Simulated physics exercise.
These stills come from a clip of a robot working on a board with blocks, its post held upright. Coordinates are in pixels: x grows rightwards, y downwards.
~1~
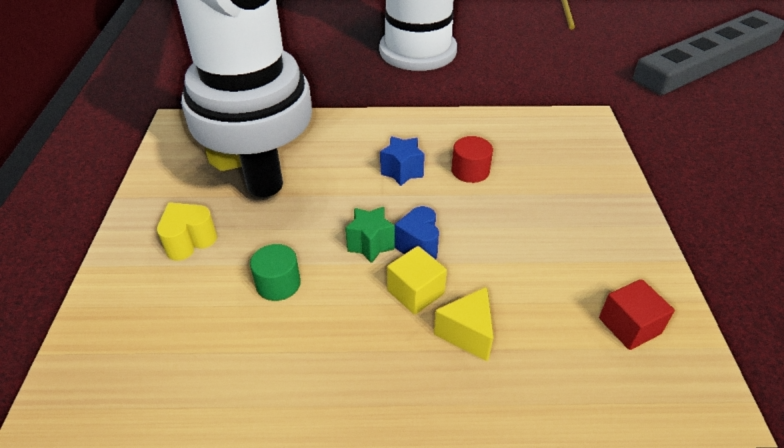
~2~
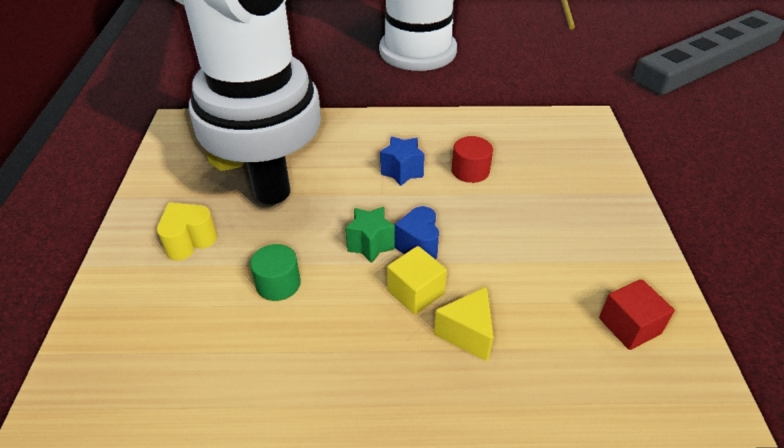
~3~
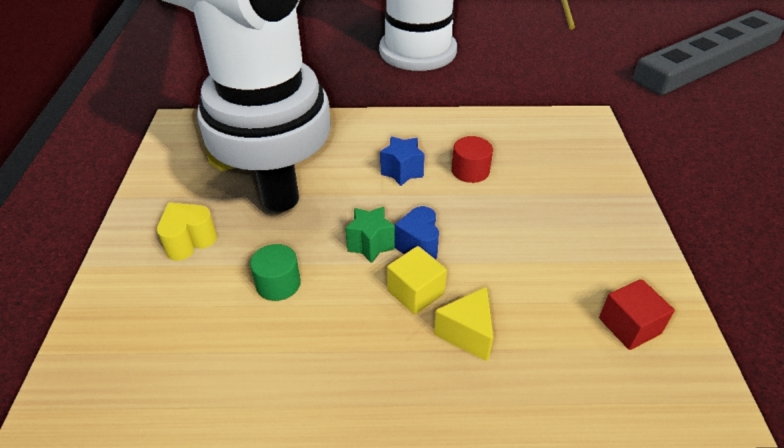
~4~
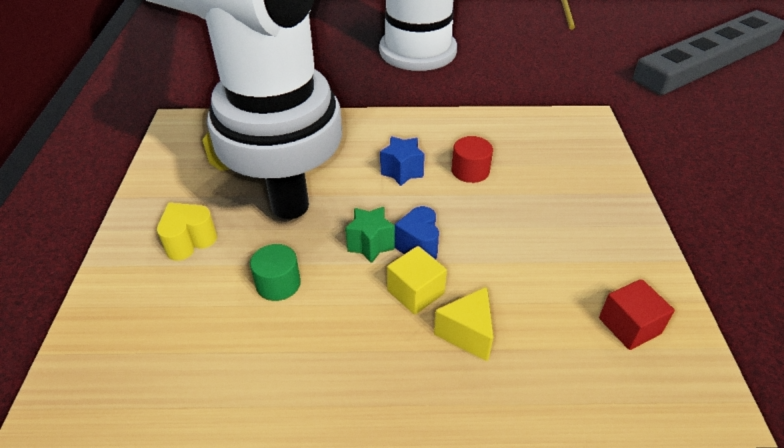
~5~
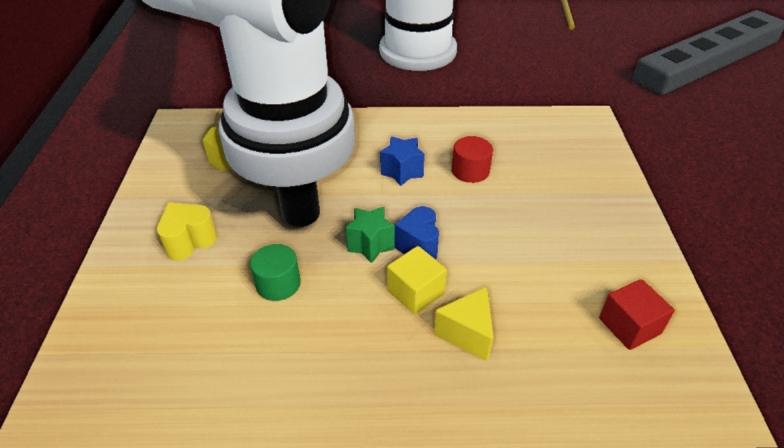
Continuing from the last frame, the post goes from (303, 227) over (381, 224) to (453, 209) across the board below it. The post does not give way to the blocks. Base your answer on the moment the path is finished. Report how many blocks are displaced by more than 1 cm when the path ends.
Moved: Exactly two.
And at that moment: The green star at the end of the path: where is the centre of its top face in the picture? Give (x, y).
It sits at (390, 226).
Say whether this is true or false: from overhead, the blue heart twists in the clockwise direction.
The statement is incorrect.
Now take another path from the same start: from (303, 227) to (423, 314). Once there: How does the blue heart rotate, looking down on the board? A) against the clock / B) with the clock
Correct choice: B.
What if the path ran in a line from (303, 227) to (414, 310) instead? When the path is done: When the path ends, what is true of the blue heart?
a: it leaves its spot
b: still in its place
The answer is a.
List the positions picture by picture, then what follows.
In the first picture, post tip (266, 187); block tops, green star (370, 220); blue heart (420, 222); red cylinder (473, 147).
In the second picture, post (273, 194); blocks unchanged.
In the third picture, post (281, 201); blocks unchanged.
In the fourth picture, post (291, 208); blocks unchanged.
In the fifth picture, post (302, 215); green star (370, 220); blue heart (420, 222); red cylinder (473, 147).
What follows on the original path. One third of the way, post (357, 214); green star (379, 224), turned 25° clockwise.
Two thirds of the way, post (409, 211); green star (390, 226), turned 80° clockwise; blue heart (434, 229), turned 35° anticlockwise.
At the end, post (454, 198); green star (390, 226), turned 80° clockwise; blue heart (434, 229), turned 35° anticlockwise; red cylinder in place.
